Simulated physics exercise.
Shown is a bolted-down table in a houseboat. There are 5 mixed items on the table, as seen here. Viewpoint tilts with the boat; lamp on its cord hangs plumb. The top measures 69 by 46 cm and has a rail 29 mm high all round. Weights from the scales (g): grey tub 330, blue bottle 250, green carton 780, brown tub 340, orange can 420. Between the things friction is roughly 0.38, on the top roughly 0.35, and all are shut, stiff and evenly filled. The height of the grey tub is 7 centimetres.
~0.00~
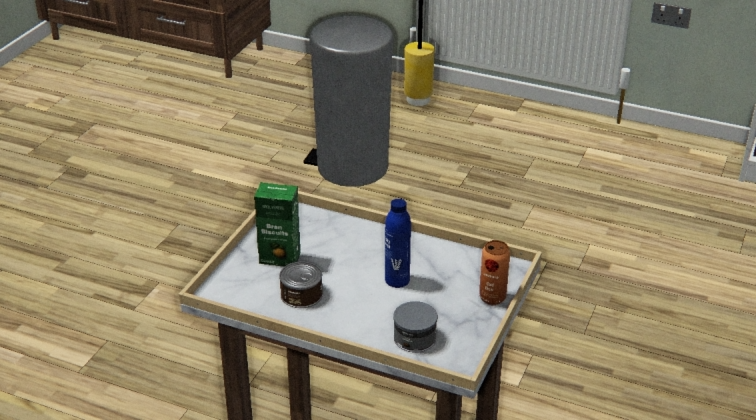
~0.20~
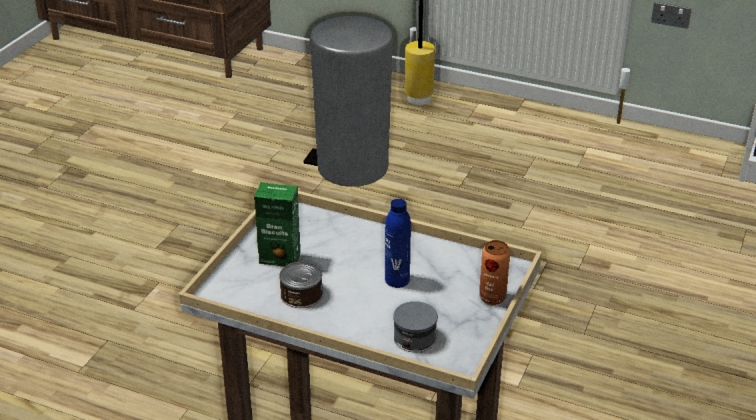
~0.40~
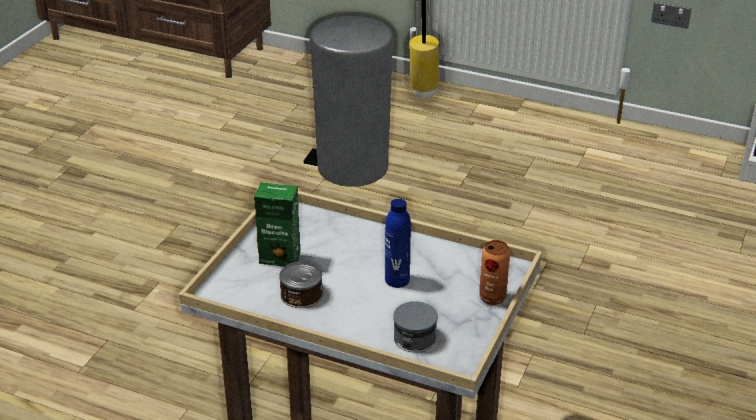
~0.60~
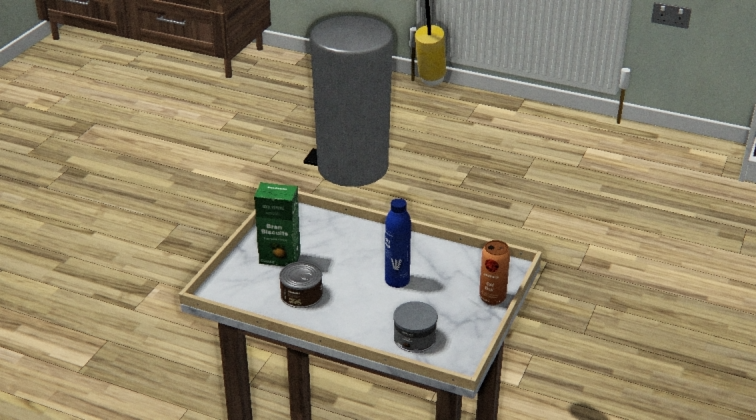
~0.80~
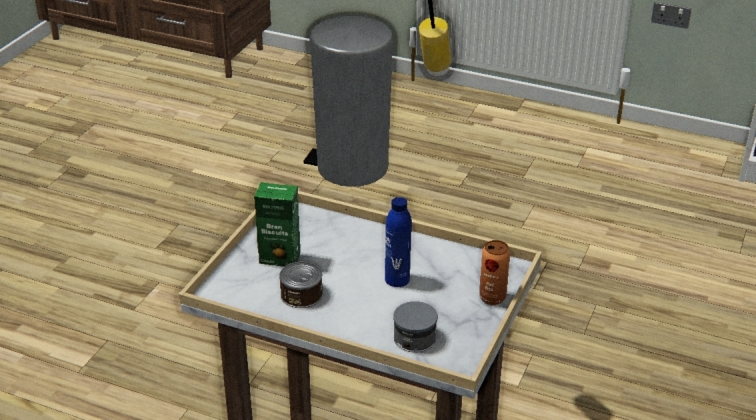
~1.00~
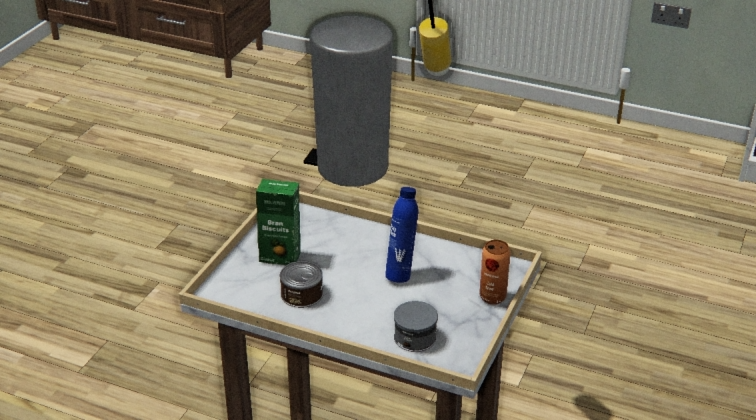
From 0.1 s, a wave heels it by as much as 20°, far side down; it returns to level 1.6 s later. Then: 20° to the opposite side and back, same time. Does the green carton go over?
Yes.
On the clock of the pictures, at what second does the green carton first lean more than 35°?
I'd put it at some 1.2 s.
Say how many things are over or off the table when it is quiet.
Total count: 2.
After 1.20 s, floor tilted 14°, far side down; green carton tipped 28° from how it sat near (283, 212); blue bottle on its side.
After 1.40 s, floor tilted 6°, far side down; green carton on its side near (292, 210); blue bottle on its side.
After 2.70 s, floor tilted 17°, near side down; green carton on its side near (284, 226); blue bottle on its side.
At rest (3.8 s), tipped over on the table, blue bottle and green carton; the other 3 in place, give or take 5 cm. In the last view, green carton near (282, 229).
